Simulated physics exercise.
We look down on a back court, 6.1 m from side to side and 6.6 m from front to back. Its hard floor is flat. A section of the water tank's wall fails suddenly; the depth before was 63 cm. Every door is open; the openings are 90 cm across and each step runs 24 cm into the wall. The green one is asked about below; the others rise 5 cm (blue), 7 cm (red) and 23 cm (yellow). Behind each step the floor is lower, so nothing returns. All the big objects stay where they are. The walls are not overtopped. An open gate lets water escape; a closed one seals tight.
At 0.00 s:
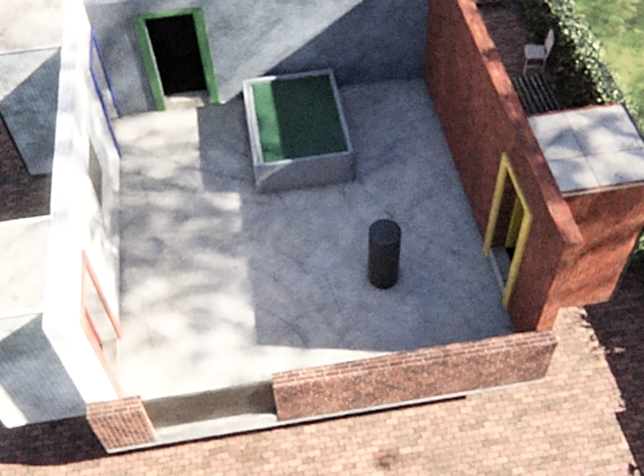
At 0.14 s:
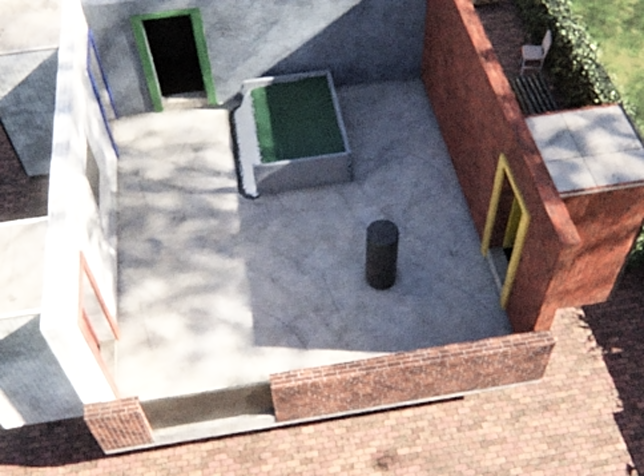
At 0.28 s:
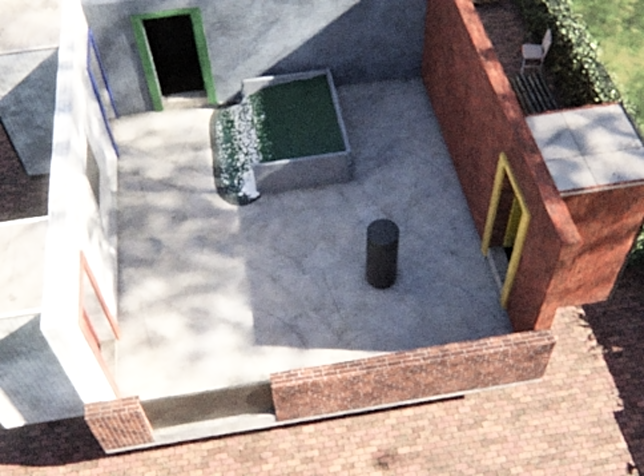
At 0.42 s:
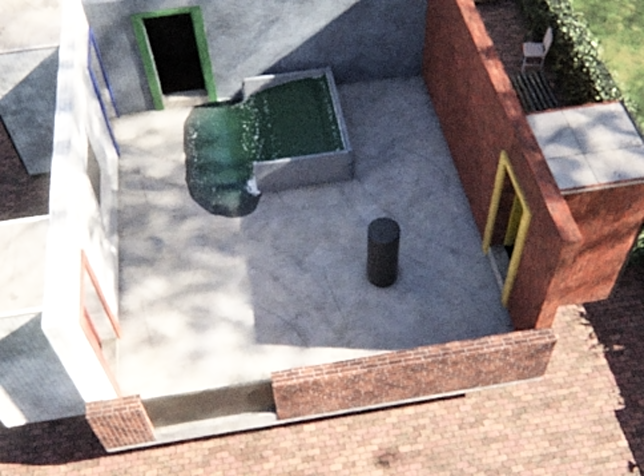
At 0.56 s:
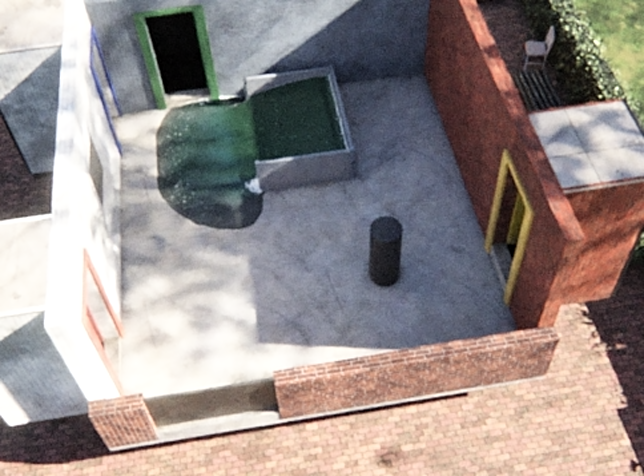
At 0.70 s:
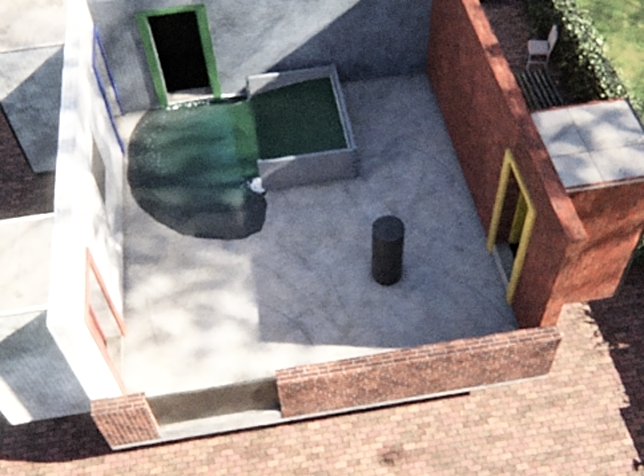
Green water bursting through the left side of a raised tank and spreading across a walled court to a green doorway.
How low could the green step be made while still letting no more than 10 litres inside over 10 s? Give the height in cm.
At least 14 cm or so.
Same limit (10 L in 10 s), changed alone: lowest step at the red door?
Roughly 7.5 cm at red.
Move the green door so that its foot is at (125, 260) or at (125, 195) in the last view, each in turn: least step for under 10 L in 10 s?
Roughly 12.5 and 31 cm.
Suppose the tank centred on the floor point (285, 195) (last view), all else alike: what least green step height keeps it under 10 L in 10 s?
Then roughly 14.0 cm.
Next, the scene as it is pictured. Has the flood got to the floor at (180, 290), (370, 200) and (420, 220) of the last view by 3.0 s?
In that order: Flooded, dry, still dry.
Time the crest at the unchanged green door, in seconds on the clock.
At about 1.4 s.
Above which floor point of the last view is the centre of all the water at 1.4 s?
Around (231, 154).
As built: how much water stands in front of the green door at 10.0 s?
Some 3.5 cm.
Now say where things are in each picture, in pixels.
The first picture shows the water tank at (296, 118) is whole and still, 63 cm deep; the green door at (180, 67) is dry.
In the second picture, the gap is at (252, 142), the front 0.3 m out at (245, 193); the back of the water tank holds 63 cm.
In the third picture, the front is at (222, 190), 0.7 m from the gap at (252, 142); 1.4 m2 of floor is wet, 63 cm left at the back.
In the fourth picture, water pours out at (253, 142) and has run 1.2 m, to (192, 186); about 10 cm deep outside, 57 cm at the back.
In the fifth picture, water pours out at (256, 141) and has run 1.8 m, to (164, 189); about 8 cm deep outside, 54 cm at the back.
In the sixth picture, the gap is at (258, 140), the front 2.4 m out at (133, 181); the back of the water tank holds 51 cm; water is at the green door at (183, 64).
After 1.4 s water covers 25 % of the floor, deepest (39 cm) near (133, 162); 18 cm at the green door, 0 litres in over its 17 cm step.
After 3.0 s water covers 35 % of the floor, deepest (24 cm) near (170, 123); 14 cm at the green door, 0 litres in over its 17 cm step.
After 10.0 s water covers 85 % of the floor, deepest (10 cm) near (474, 365); 3 cm at the green door, 1 litre in over its 17 cm step.
At the green door as built, the water arrived by 0.6 s and peaked near 18 cm at 1.4 s.
With a step of 12.5 cm, 17 litres would have come in within the 10 s; with 17 cm, 1 litre. So under 10 litres takes about 14 cm.
